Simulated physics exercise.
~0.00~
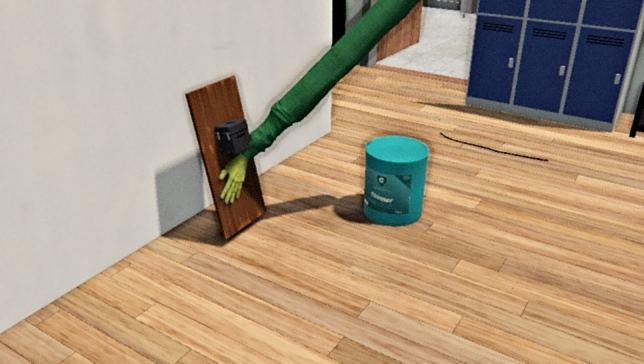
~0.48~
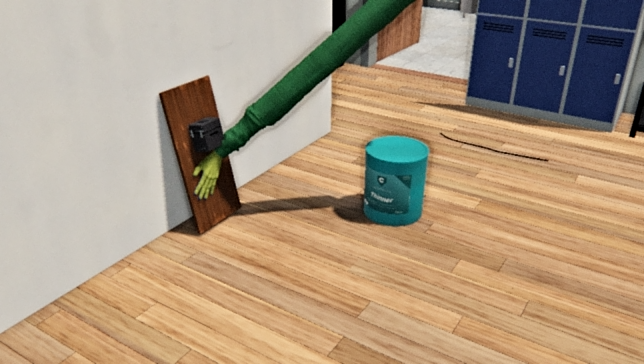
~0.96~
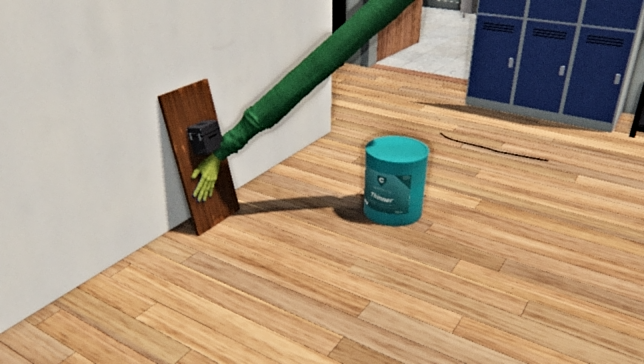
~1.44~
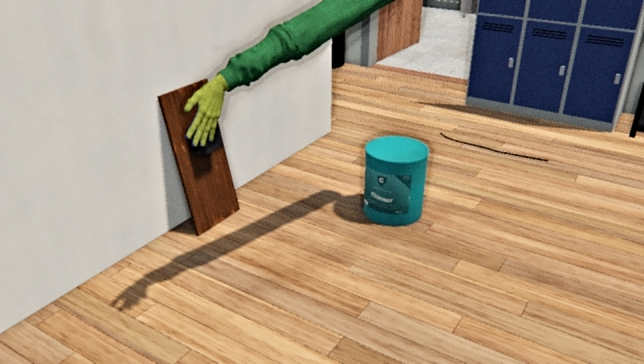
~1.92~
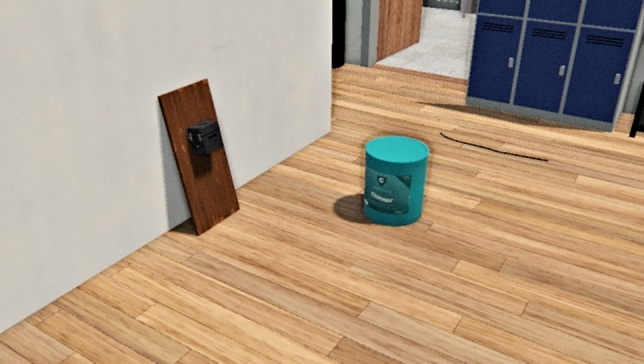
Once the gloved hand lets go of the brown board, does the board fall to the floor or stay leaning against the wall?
The brown board stays leaning against the wall after the hand has let go and gone.
